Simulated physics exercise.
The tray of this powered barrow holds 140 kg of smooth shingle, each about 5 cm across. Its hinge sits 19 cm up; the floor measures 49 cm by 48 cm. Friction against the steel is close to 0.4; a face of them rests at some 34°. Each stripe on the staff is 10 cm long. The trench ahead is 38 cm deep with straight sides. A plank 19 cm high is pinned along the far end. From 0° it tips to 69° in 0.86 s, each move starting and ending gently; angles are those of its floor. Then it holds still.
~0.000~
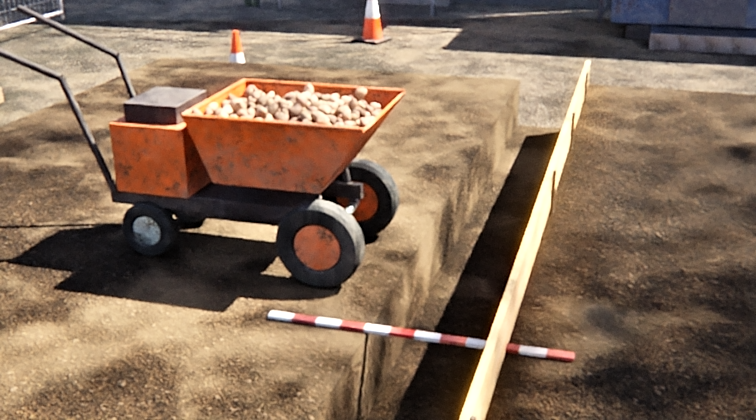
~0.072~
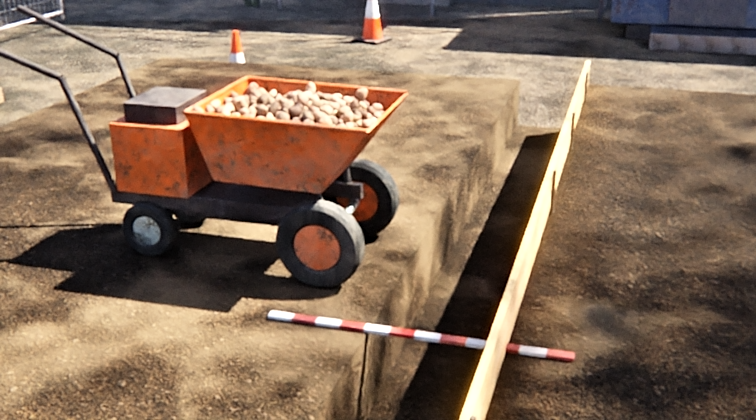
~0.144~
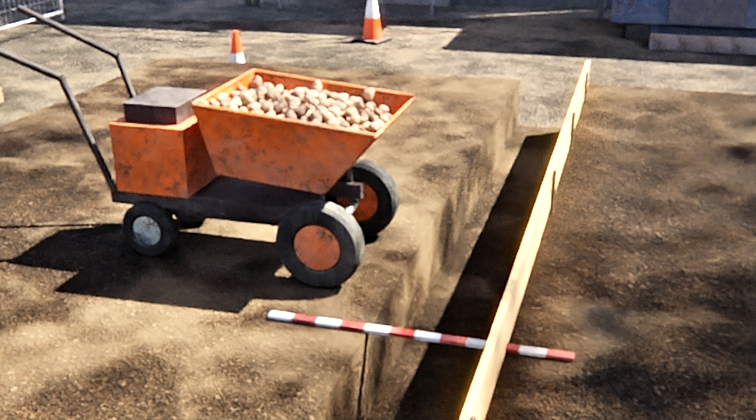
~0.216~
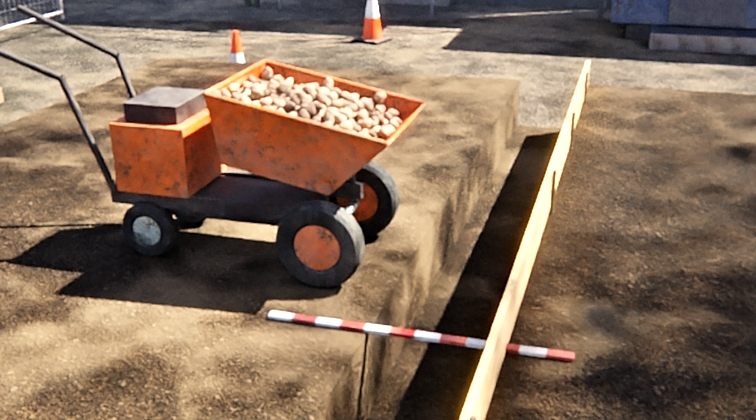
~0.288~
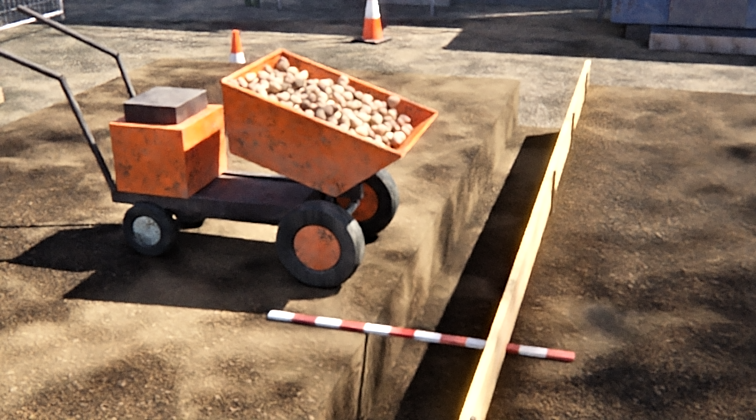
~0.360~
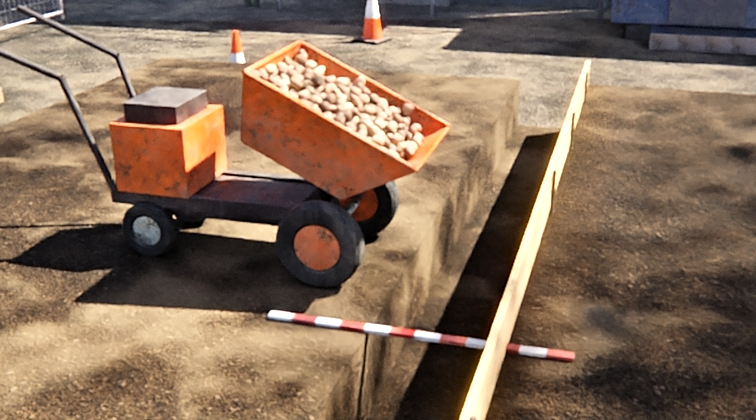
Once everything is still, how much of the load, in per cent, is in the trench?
Roughly 92 per cent ends in the trench.
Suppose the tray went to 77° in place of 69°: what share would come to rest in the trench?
In that case some 100 per cent.
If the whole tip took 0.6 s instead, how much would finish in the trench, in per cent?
It would be near 85 per cent.
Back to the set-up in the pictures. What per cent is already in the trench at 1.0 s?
Some 35 per cent.
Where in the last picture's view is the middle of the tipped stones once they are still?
Around (480, 336).
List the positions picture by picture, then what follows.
Lip at (364, 130), floor tilted 0°, highest stones at (296, 99), in the first frame.
Lip at (367, 132), floor tilted 1°, highest stones at (283, 99); the stones move at 0.3 m/s on average, in the second frame.
Lip at (375, 136), floor tilted 5°, highest stones at (263, 90); the stones move at 0.6 m/s on average, in the third frame.
The tray is at 11°, its lip at (388, 144); the top of the load is at (267, 83); the stones move at 0.8 m/s on average, in the fourth frame.
Lip at (402, 156), floor tilted 18°, highest stones at (280, 74); the stones move at 0.9 m/s on average, in the fifth frame.
The tray is at 26°, its lip at (416, 170); the top of the load is at (294, 66); the stones move at 1.0 m/s on average, in the sixth frame.
After 0.6 s the floor is at 58°; 100 % in the tray; the foremost stones are at (463, 205).
After 1.0 s the floor is at 69°; 63 % in the tray, 35 % in the trench, 2 % past the trench; the foremost stones are at (544, 253).
After 1.3 s the floor is at 69°; 26 % in the tray, 67 % in the trench, 8 % past the trench; the foremost stones are at (661, 288).
After 3.3 s the floor is at 69°; 0 % in the tray, 92 % in the trench, 8 % past the trench; the foremost stones are at (730, 289).
